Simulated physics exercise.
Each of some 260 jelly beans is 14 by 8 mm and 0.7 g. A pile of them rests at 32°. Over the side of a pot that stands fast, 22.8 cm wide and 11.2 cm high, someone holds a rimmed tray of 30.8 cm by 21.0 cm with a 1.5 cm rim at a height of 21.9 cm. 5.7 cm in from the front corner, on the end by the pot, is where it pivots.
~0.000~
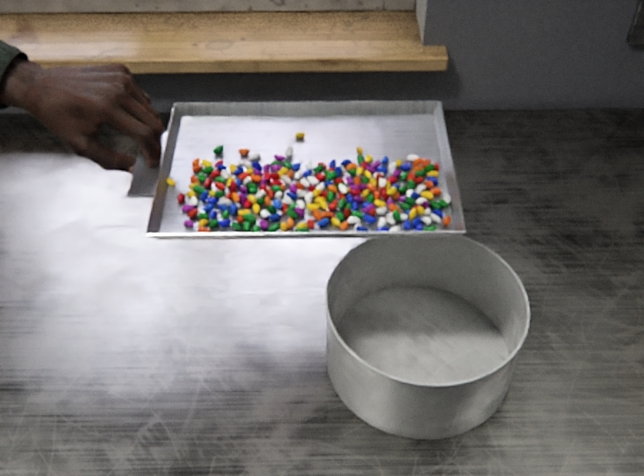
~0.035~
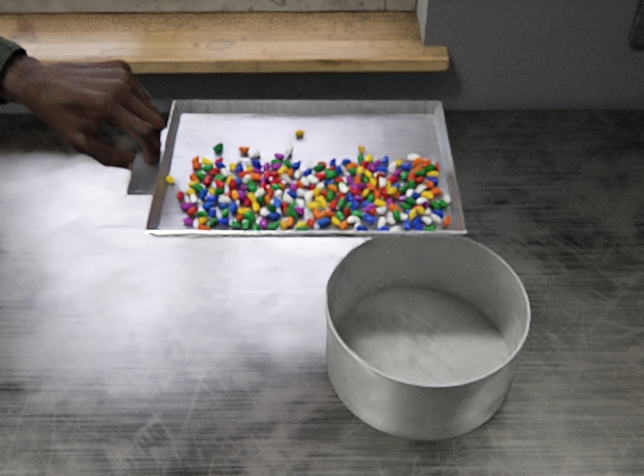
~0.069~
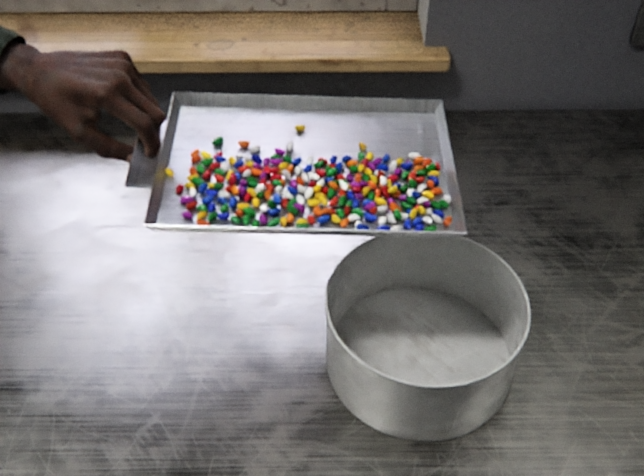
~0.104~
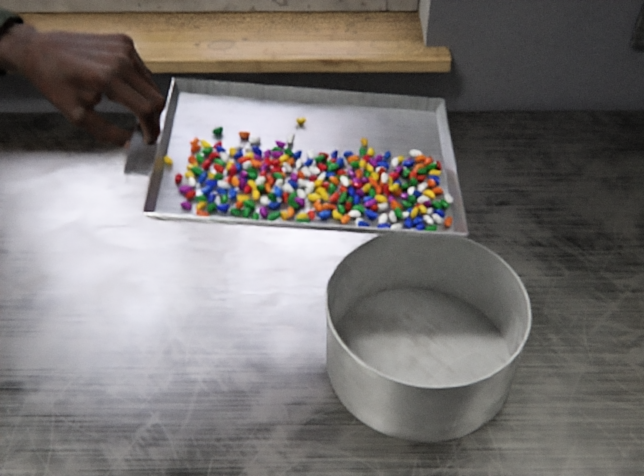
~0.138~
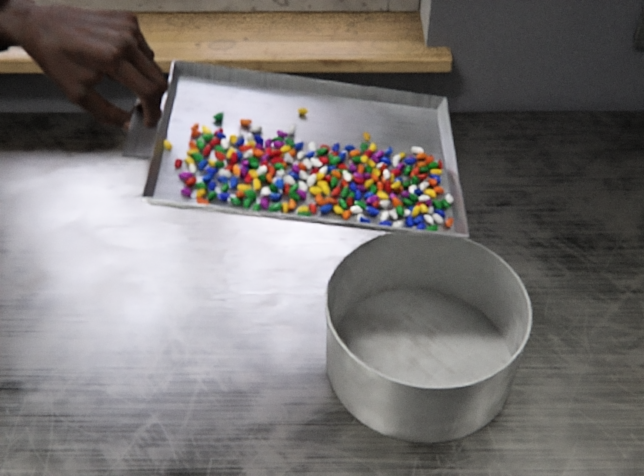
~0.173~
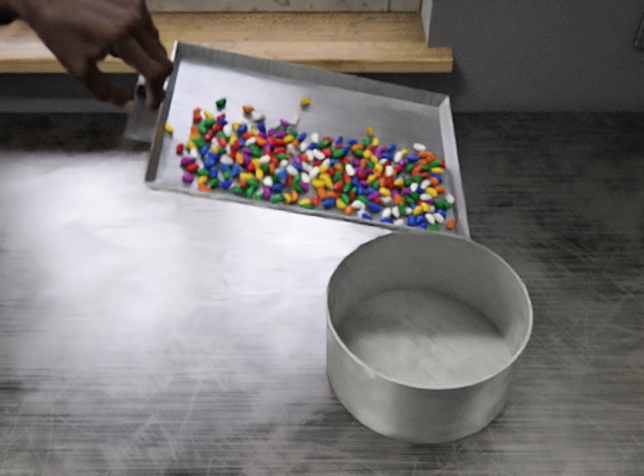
On a dark scratched tabletop, a hand raises the left end of a tray of colourful beans.
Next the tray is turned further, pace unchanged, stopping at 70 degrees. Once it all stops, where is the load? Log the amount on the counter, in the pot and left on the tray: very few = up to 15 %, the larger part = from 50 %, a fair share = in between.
Log: Counter = a fair share; pot = the larger part; tray = very few.
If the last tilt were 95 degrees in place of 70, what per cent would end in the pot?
I'd expect some 65 per cent in the pot.
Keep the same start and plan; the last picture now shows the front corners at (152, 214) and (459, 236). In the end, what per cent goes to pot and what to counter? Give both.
Per cent by place - pot 90, counter 10.
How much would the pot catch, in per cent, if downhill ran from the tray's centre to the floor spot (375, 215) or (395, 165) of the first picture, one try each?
About 100 per cent on the first try and 30 per cent on the second.
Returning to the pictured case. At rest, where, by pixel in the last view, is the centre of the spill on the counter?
Around (627, 352).
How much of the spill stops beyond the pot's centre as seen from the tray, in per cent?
Some 100 per cent.
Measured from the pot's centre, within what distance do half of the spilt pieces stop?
About 30 cm from the centre.
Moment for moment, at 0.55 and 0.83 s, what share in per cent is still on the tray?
About 95, 5.
Then, at 0.40 s, tilt 43 degrees; the tray holds 100 %, the pot 0 %.
Then, at 0.55 s, tilt 62 degrees; the tray holds 95 %, the pot 0 %.
Then, at 0.83 s, tilt 70 degrees; the tray holds 5 %, the pot 55 %.
In the end, at 2.2 s, counter 35 %, pot 65 %, tray 0 %.
